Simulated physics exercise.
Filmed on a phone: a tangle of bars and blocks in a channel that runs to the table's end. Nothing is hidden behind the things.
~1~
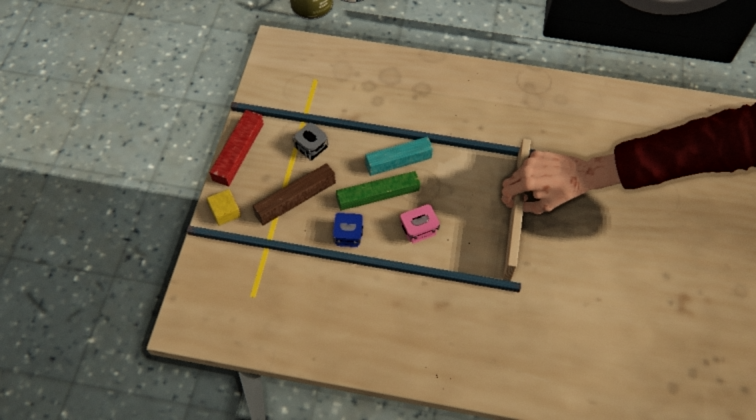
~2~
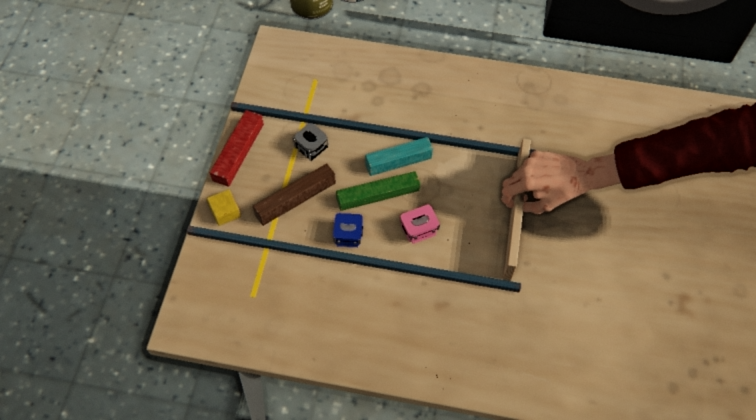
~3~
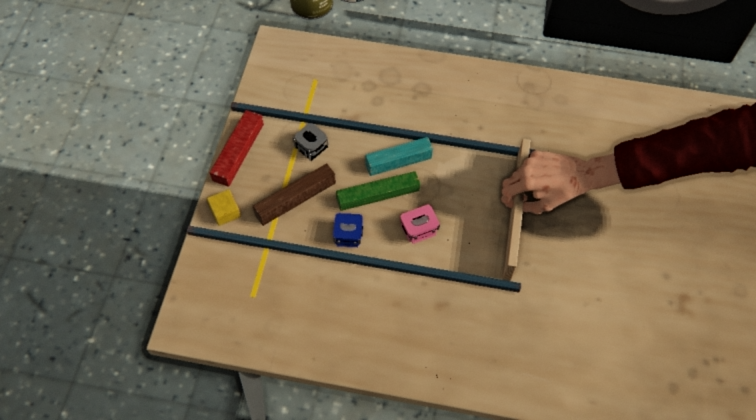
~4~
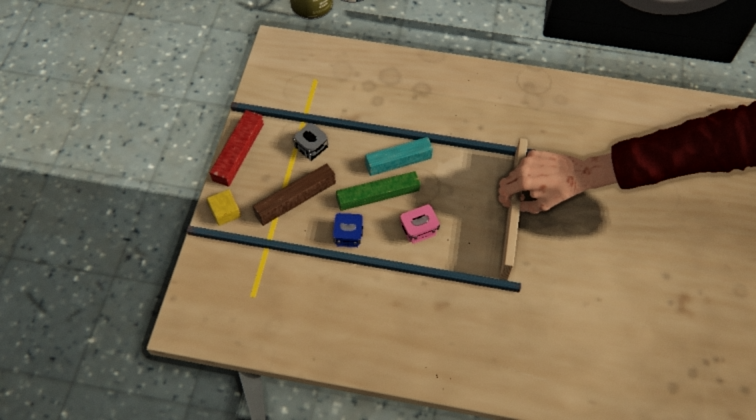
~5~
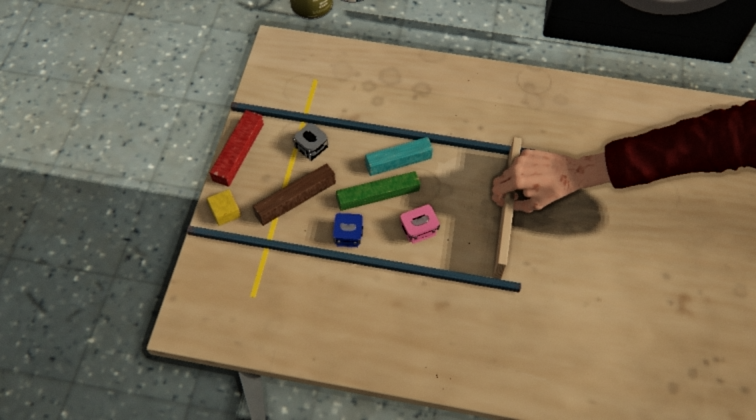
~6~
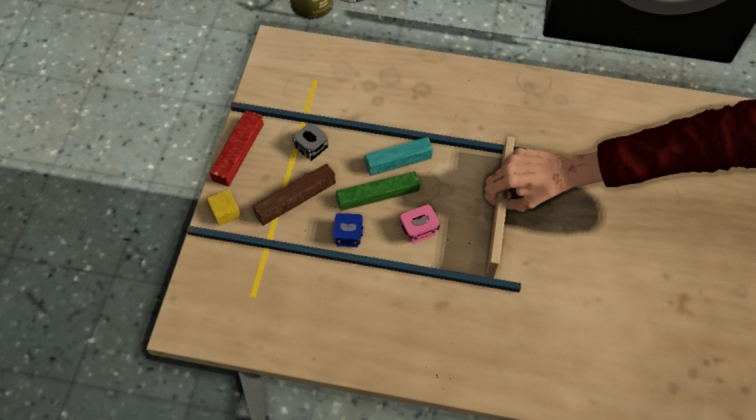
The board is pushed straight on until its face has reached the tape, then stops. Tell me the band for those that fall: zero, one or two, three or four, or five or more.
The number that fall off is one or two.
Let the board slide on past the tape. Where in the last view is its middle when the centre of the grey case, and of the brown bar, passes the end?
For the grey case at (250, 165), for the brown bar at (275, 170).
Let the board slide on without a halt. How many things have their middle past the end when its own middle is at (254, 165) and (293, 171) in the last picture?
The counts: 3 and 1.
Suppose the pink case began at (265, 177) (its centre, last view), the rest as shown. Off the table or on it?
From there it holds on.
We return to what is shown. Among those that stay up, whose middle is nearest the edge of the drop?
Foremost is the red bar.
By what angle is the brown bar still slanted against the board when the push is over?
Roughly 35° out of line.
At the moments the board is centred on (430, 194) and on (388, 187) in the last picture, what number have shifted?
By then 1, and 4.
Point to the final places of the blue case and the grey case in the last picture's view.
About (255, 219), and the other about (262, 124).
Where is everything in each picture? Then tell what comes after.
Red bar (237, 147); yellow block (224, 208); brown bar (295, 194); board (517, 208); tape (287, 180), in the first frame.
Yellow block (224, 208); board (517, 208), in the second frame.
Brown bar (295, 194); grey case (311, 142), in the third frame.
Red bar (237, 148); turquoise bar (399, 156), in the fourth frame.
Yellow block (224, 208); green bar (378, 191), in the fifth frame.
Red bar (237, 148); yellow block (224, 208); brown bar (295, 194); board (501, 206); tape (287, 180), in the sixth frame.
Soon after, none off yet; red bar at rest near (237, 148); yellow block at rest near (224, 208); brown bar at rest near (295, 194).
In the end, the number that fall off is one or two; gone, yellow block.
